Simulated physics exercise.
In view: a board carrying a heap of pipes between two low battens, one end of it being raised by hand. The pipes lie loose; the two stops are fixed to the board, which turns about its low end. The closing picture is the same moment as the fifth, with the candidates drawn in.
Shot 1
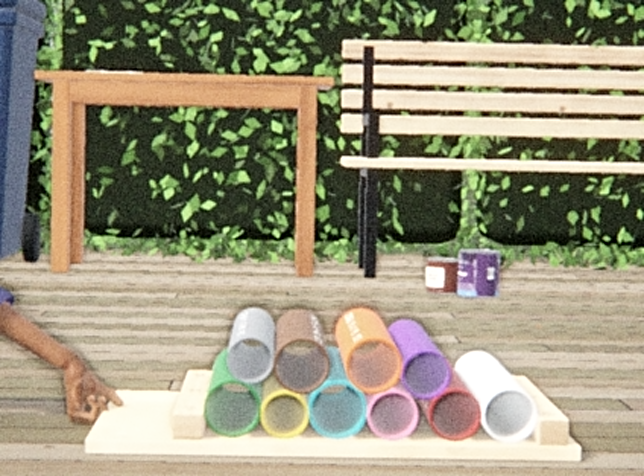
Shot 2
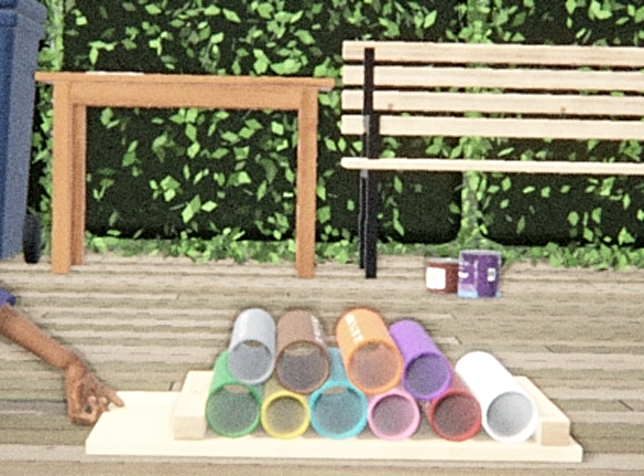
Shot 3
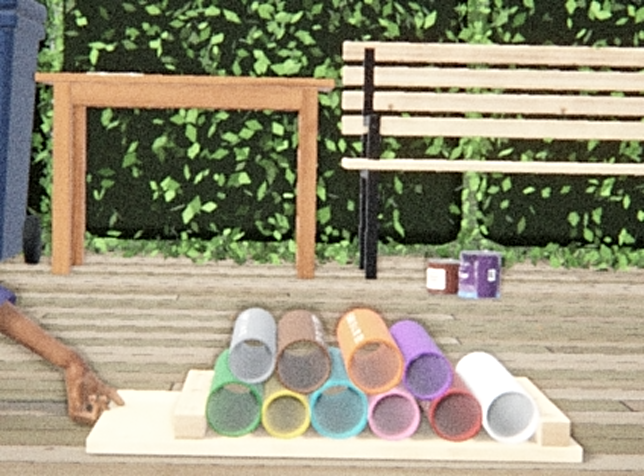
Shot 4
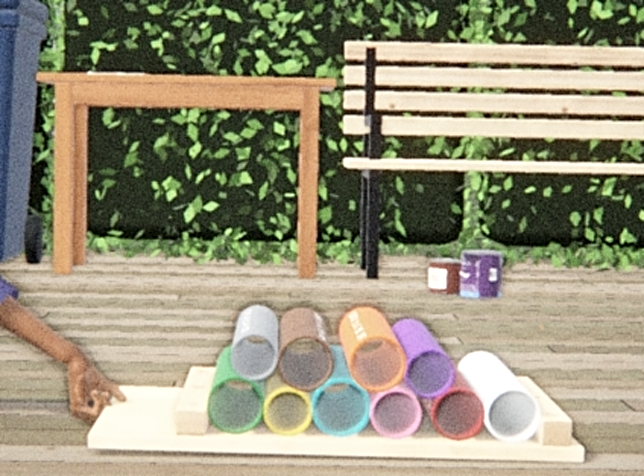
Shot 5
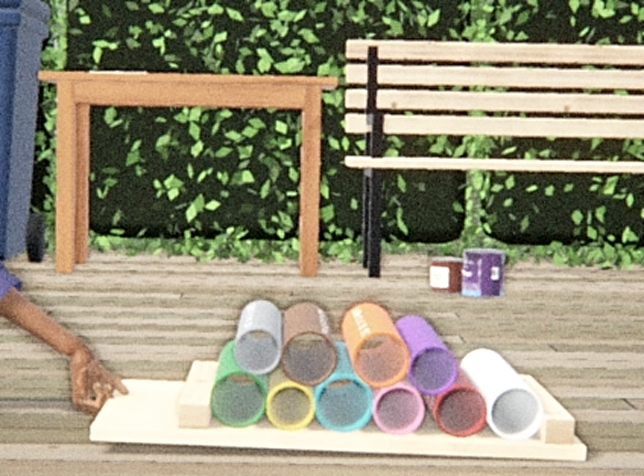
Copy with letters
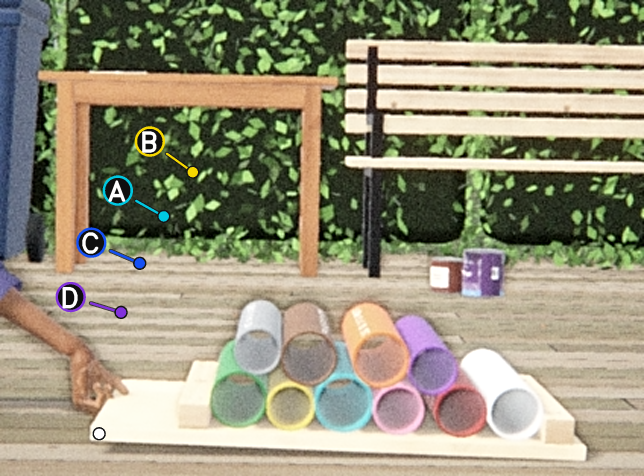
At the start, a hand grips the left end of a pale board on a wooden deck, where colourful pipes lie heaped between two battens, and little moves. Then the hand lifts that end slightly, tilting the board a little, while the pipes stay stacked in the same arrangement.
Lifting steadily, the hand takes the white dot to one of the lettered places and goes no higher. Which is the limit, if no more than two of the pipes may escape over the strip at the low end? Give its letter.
Mark D is as high as it can go.
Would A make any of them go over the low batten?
At A: Yes.
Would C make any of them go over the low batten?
Yes, at C.
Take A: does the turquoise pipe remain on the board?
Yes, with A.
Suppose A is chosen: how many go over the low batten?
It comes to four.
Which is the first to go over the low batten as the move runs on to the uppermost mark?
First is the purple one.
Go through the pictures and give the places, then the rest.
Yellow pipe (285, 415); turquoise pipe (338, 410); pink pipe (393, 415), in the first frame.
Pink pipe (393, 416); red pipe (457, 416), in the second frame.
Board (331, 412); green pipe (234, 409); yellow pipe (286, 415); turquoise pipe (340, 411), in the third frame.
Board (333, 409); green pipe (236, 406); yellow pipe (288, 412), in the fourth frame.
Board (335, 405); green pipe (238, 400); yellow pipe (291, 407), in the fifth frame.
On the marked copy, A at (164, 216); B at (193, 172); C at (140, 263); D at (121, 312); the white dot at (99, 434).
With D. Early on, board at 13°.
Further on, board at 16°.
At the end, board at 16°, one over the low batten (purple).
As for the rest, A four over the low batten (orange, brown, grey, purple); B four over the low batten (orange, brown, grey, purple); C three over the low batten (orange, brown, purple).
